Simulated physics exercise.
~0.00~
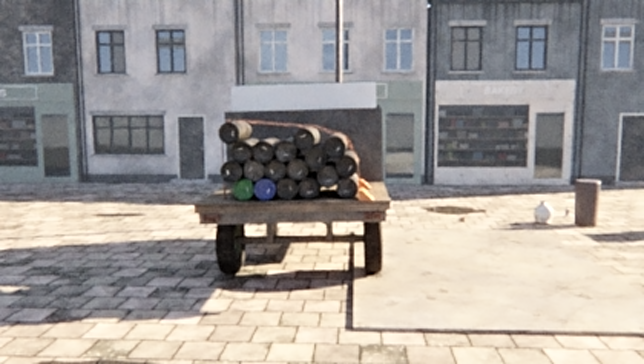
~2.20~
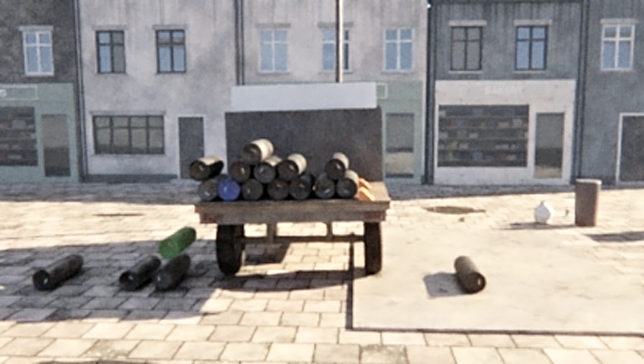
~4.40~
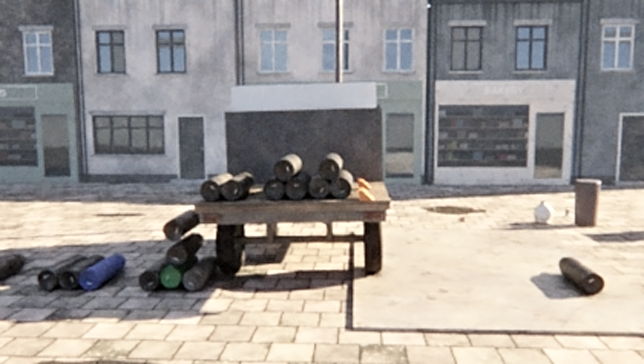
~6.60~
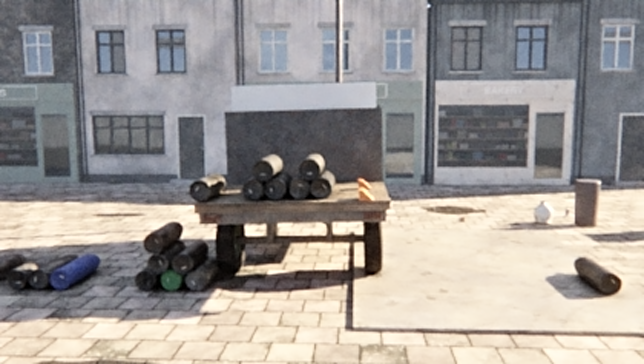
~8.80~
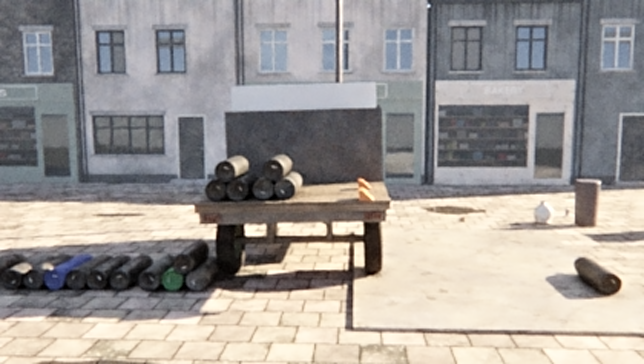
Stacked gas cylinders roll off a flatbed, mostly to the left, leaving a few aboard.
